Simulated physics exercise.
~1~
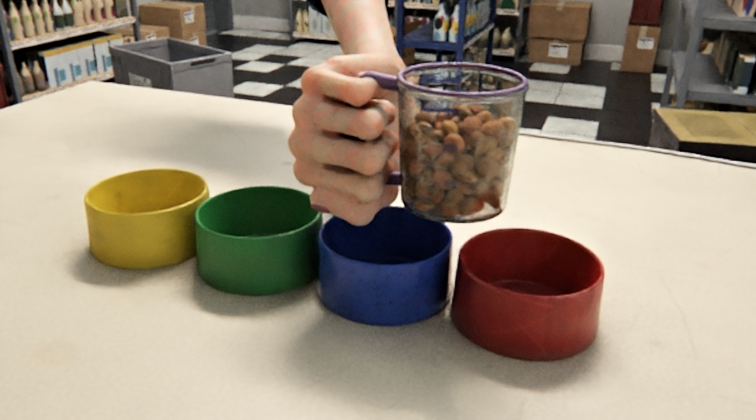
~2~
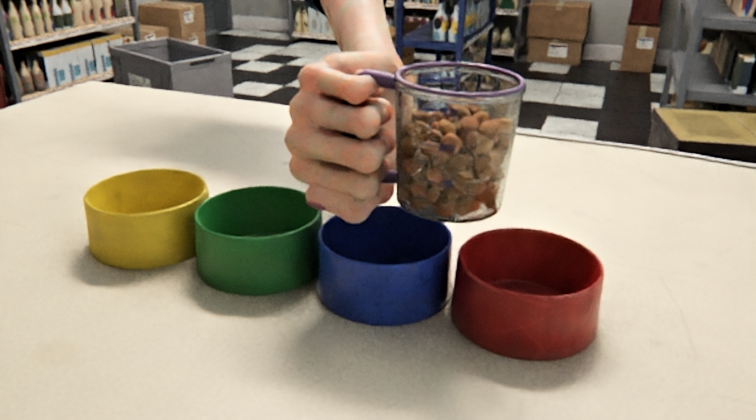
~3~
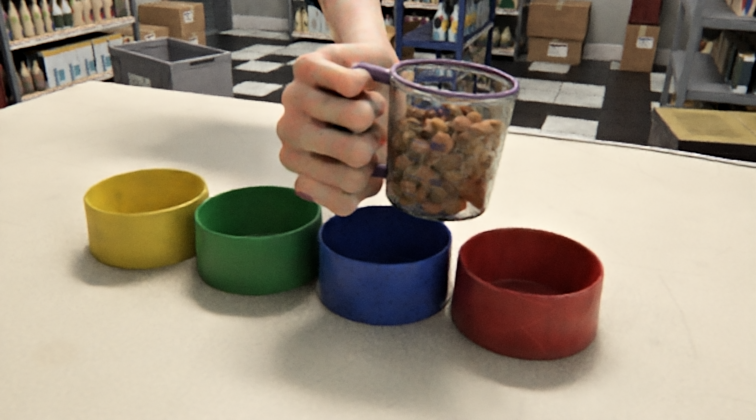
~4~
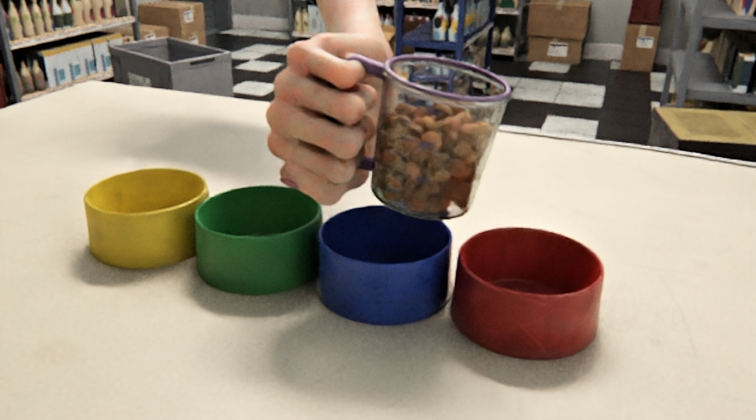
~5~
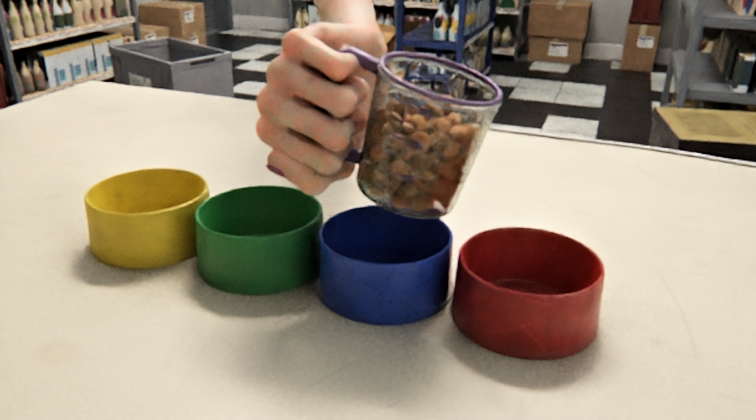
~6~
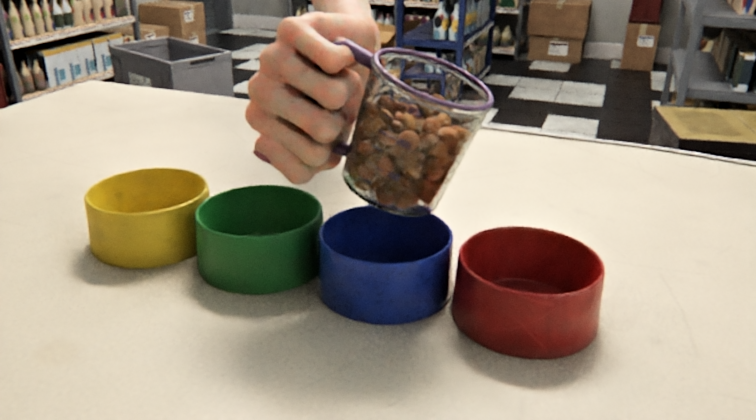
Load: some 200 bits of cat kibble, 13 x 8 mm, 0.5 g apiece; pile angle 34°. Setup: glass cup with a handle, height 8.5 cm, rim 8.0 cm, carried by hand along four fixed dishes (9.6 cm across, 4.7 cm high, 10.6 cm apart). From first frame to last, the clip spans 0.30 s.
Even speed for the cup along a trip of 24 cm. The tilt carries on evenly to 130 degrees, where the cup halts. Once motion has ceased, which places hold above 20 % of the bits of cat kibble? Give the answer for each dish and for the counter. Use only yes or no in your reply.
Red: No; blue: No; green: Yes; yellow: No; counter: No.
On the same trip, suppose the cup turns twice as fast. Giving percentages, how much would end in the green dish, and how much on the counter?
In that case you'd see green at 10 and the counter at 20.
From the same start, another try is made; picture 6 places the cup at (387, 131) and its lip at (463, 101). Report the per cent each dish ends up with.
The red dish keeps 0, the blue one 0, the green one 70 and the yellow one 10.
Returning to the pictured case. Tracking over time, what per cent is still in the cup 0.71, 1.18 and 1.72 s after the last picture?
Approx. 100 / 70 / 0 percent.
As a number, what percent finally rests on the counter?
Close to 10 per cent, give or take.
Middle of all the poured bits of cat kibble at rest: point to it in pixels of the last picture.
My guess is close to (248, 236).
Then, 0.71 s after the last picture, tilt 76 degrees; cup holds 100 %.
Then, 1.18 s after the last picture, tilt 113 degrees; cup holds 70 %, green 25 %.
Then, 1.72 s after the last picture, tilt 130 degrees; cup holds 0 %, green 85 %, yellow 5 %.
In the end, red 0 %, blue 0 %, green 85 %, yellow 5 %, counter 10 %.
